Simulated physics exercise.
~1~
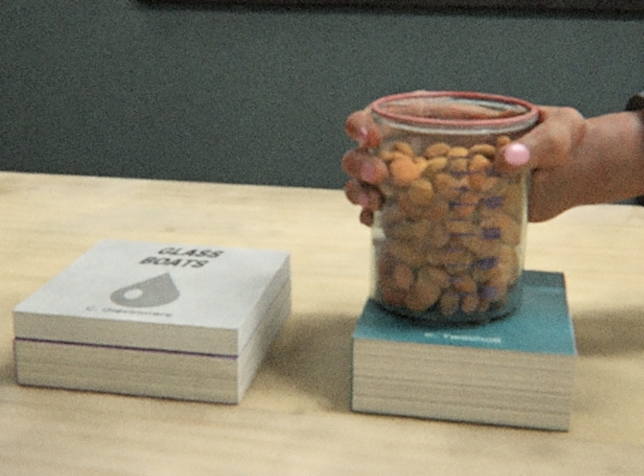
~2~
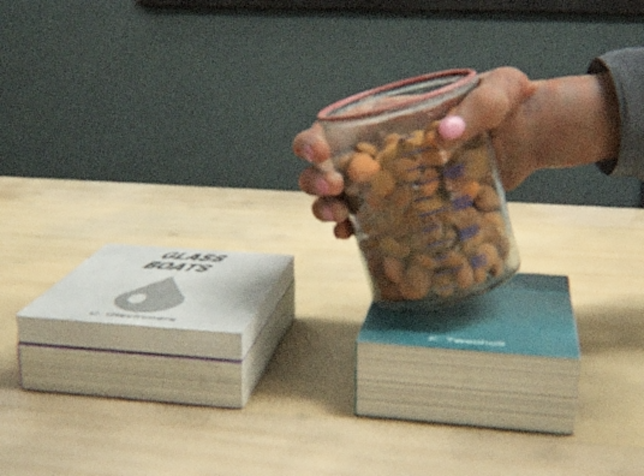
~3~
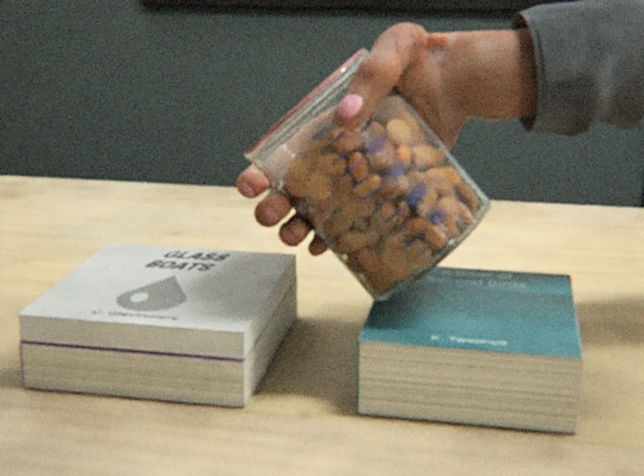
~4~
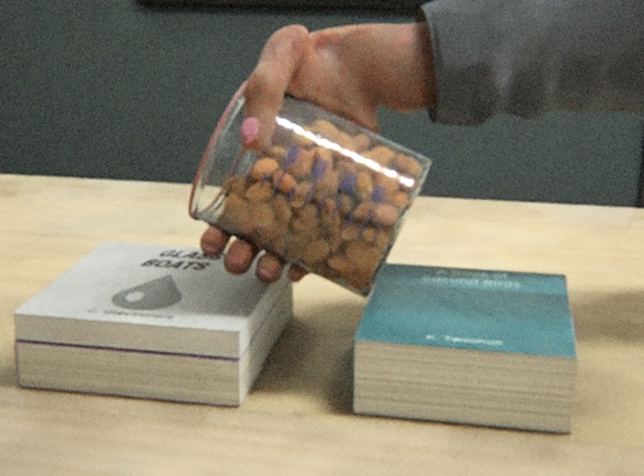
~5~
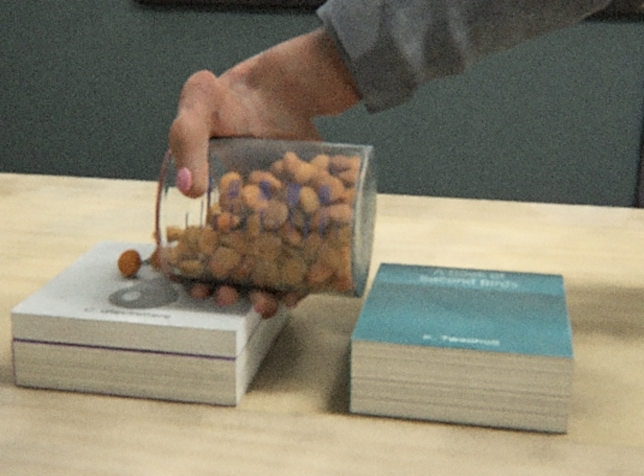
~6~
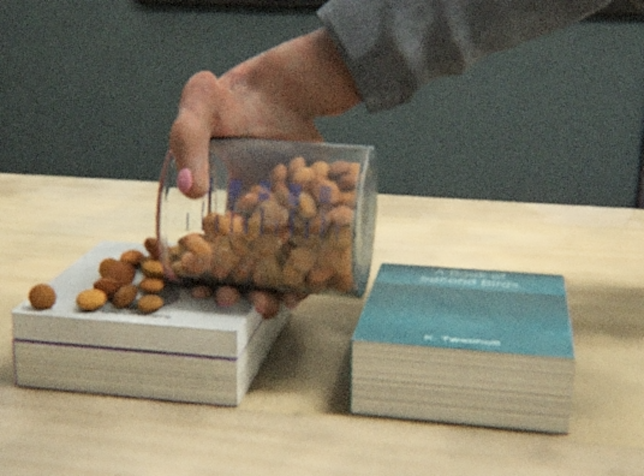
A hand tips a glass jar sideways onto a white book, and some brown nuggets spill out.
